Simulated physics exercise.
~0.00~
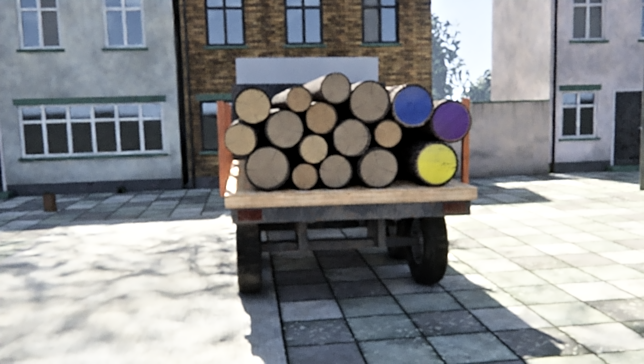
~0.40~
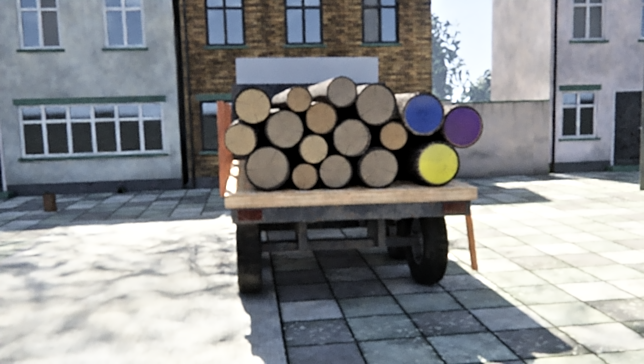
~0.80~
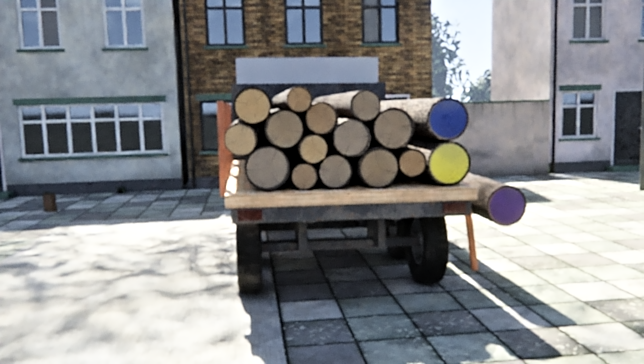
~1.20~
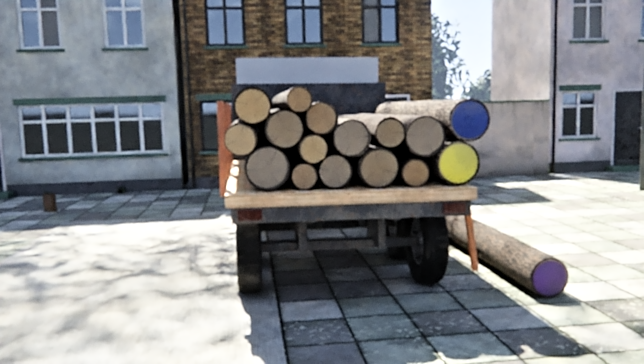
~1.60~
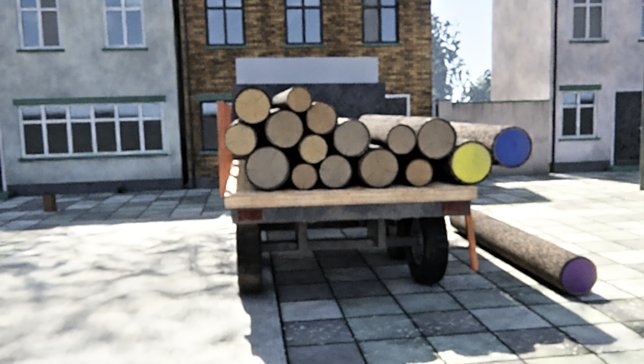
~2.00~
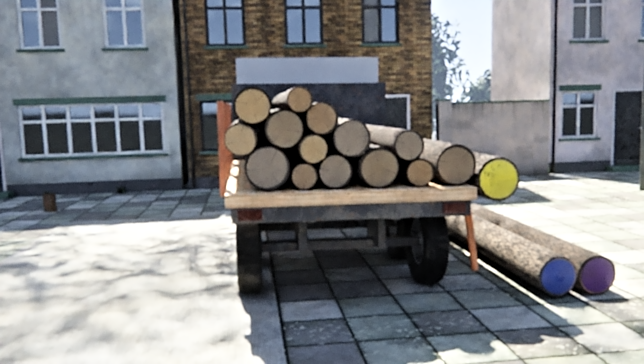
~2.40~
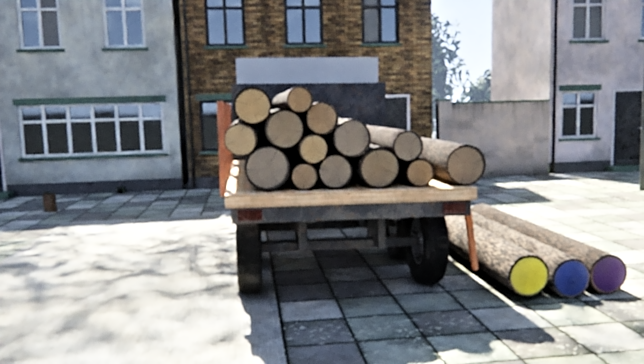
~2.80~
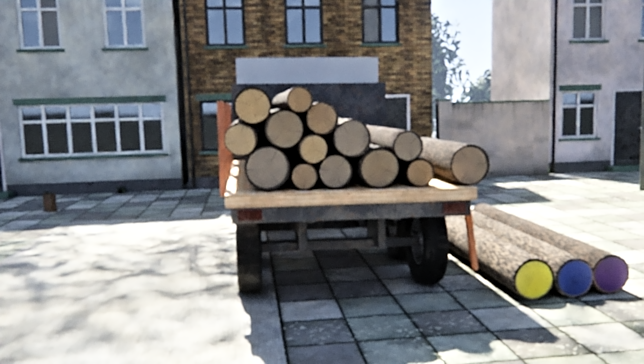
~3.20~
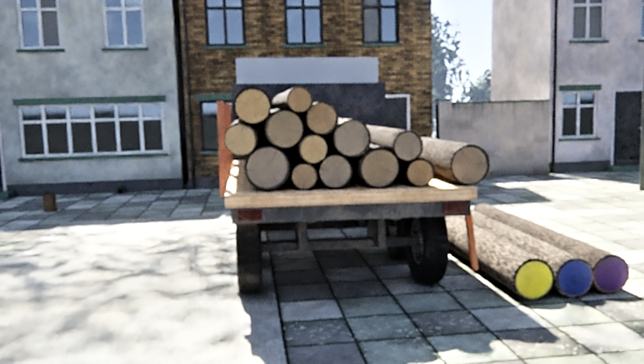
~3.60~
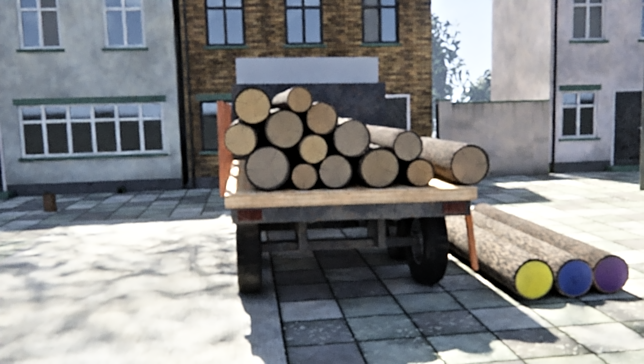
Logs stacked end-on fill the flat wooden deck of a parked trailer, seen from behind on a paved square before grey and brick houses. Most ends are plain brown, while a blue, a purple and a yellow one sit at the right side. The orange post on the right swings down, and the purple log rolls off that edge and drops to the paving. The blue log shifts right over the others and falls next, followed by the yellow. All three come to rest side by side on the ground at right, yellow nearest the trailer, while the remaining logs stay aboard.
